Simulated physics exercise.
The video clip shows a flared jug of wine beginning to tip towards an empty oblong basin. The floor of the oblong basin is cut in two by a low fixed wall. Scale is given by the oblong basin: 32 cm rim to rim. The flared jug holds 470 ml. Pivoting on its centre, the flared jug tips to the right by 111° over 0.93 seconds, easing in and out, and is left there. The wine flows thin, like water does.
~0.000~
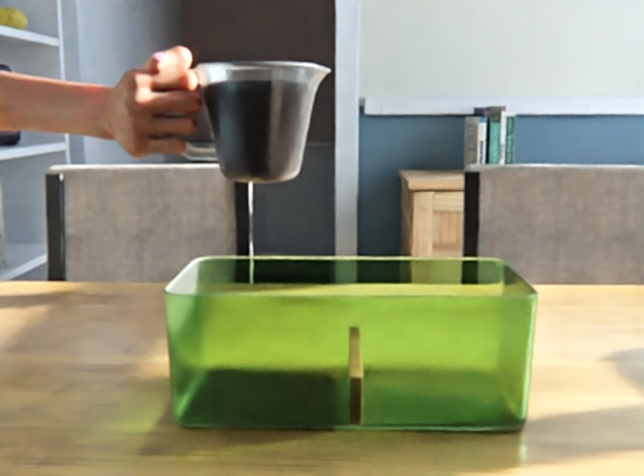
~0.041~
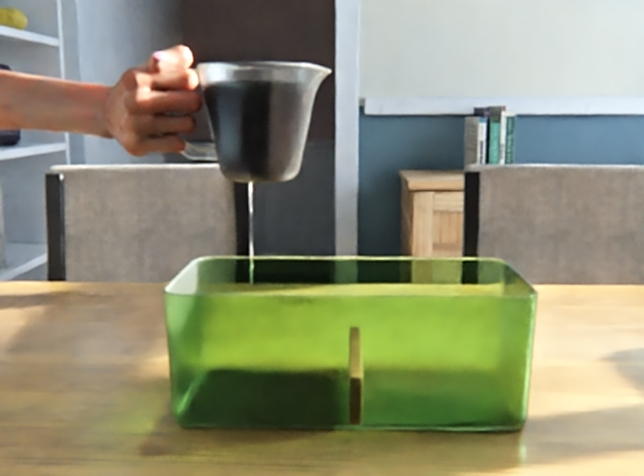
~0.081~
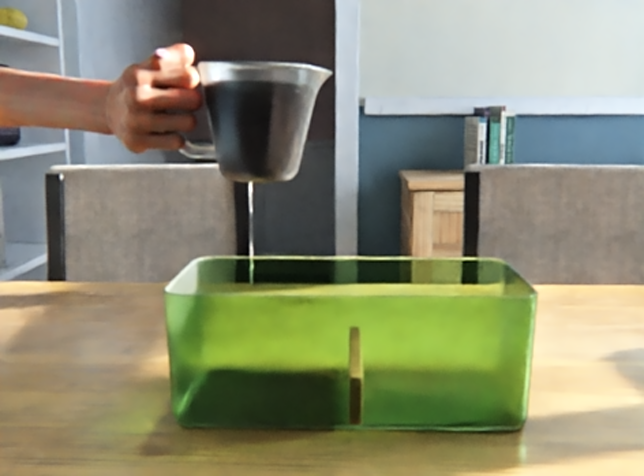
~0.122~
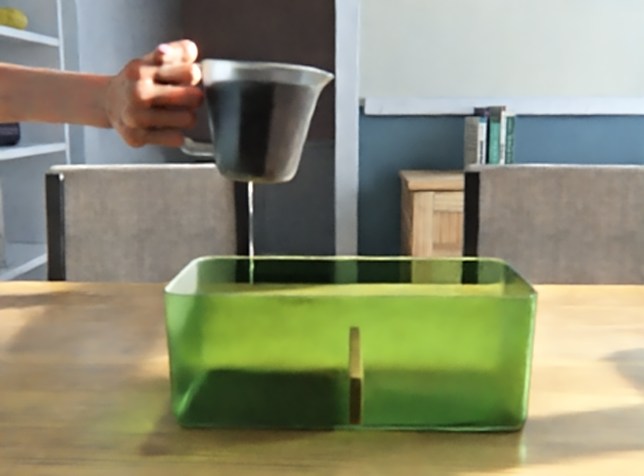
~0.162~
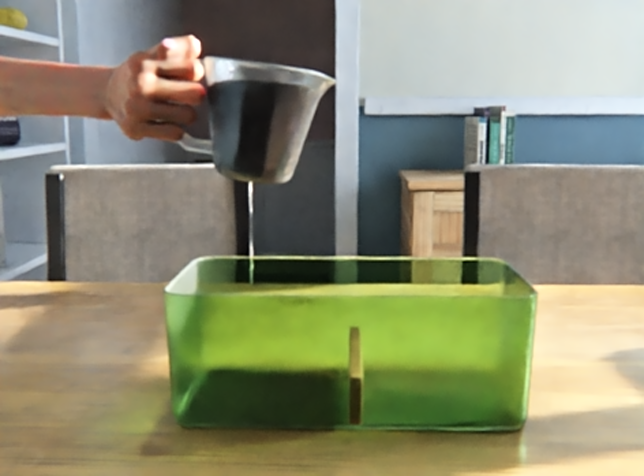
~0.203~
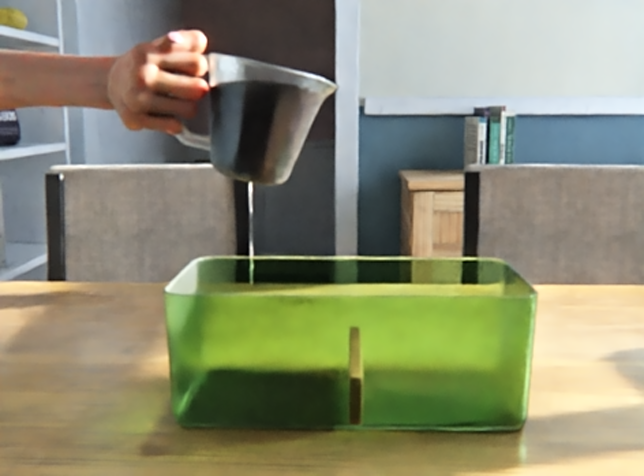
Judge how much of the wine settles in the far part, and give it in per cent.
Some 88 per cent settles in the far part.
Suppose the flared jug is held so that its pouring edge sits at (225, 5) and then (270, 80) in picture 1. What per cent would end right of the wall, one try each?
Try 1: 5 %; try 2: 25 %.
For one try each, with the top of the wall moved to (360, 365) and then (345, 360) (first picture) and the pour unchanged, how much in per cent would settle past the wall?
I'd say 85 percent on the first go, 90 percent on the next.
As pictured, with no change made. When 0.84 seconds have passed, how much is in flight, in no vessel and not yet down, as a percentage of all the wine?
Near 14 percent.
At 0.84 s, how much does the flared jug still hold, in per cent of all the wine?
About 7 per cent.
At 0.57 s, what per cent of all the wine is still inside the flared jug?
Still held: Roughly 62 % of the total.
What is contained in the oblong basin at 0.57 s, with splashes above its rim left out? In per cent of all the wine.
Near 10 in a hundred.
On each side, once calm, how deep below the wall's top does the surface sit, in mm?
44 mm left, 26 mm right.
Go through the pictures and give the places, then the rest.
It leans 0°; its right rim is at (330, 68); the wine meets the walls at (207, 84) and (315, 84); the oblong basin's rim runs from (181, 276) to (520, 278); the wall's top is at (355, 351), in the first picture.
It leans 1°; its right rim is at (330, 69); the wine meets the walls at (207, 84) and (315, 85), in the second picture.
It leans 2°; its right rim is at (332, 71); the wine meets the walls at (208, 83) and (315, 86), in the third picture.
It leans 5°; its right rim is at (334, 74); the wine meets the walls at (209, 83) and (317, 86), in the fourth picture.
It leans 8°; its right rim is at (336, 79); the wine meets the walls at (213, 83) and (320, 87), in the fifth picture.
It leans 13°; its right rim is at (339, 85); the wine meets the walls at (215, 84) and (325, 89), in the sixth picture.
By 0.57 s the tilt is 75° and 63 per cent is still to pour, 0 is left of the wall and 10 right of it.
By 0.84 s the tilt is 109° and 7 per cent is still to pour, 4 is left of the wall and 76 right of it.
By 1.12 s the tilt is 111° and 0 per cent is still to pour, 11 is left of the wall and 88 right of it.
By 1.43 s the tilt is 111° and 0 per cent is still to pour, 11 is left of the wall and 88 right of it.
At rest 11 per cent lies left of the wall, 88 right of it and 1 outside.
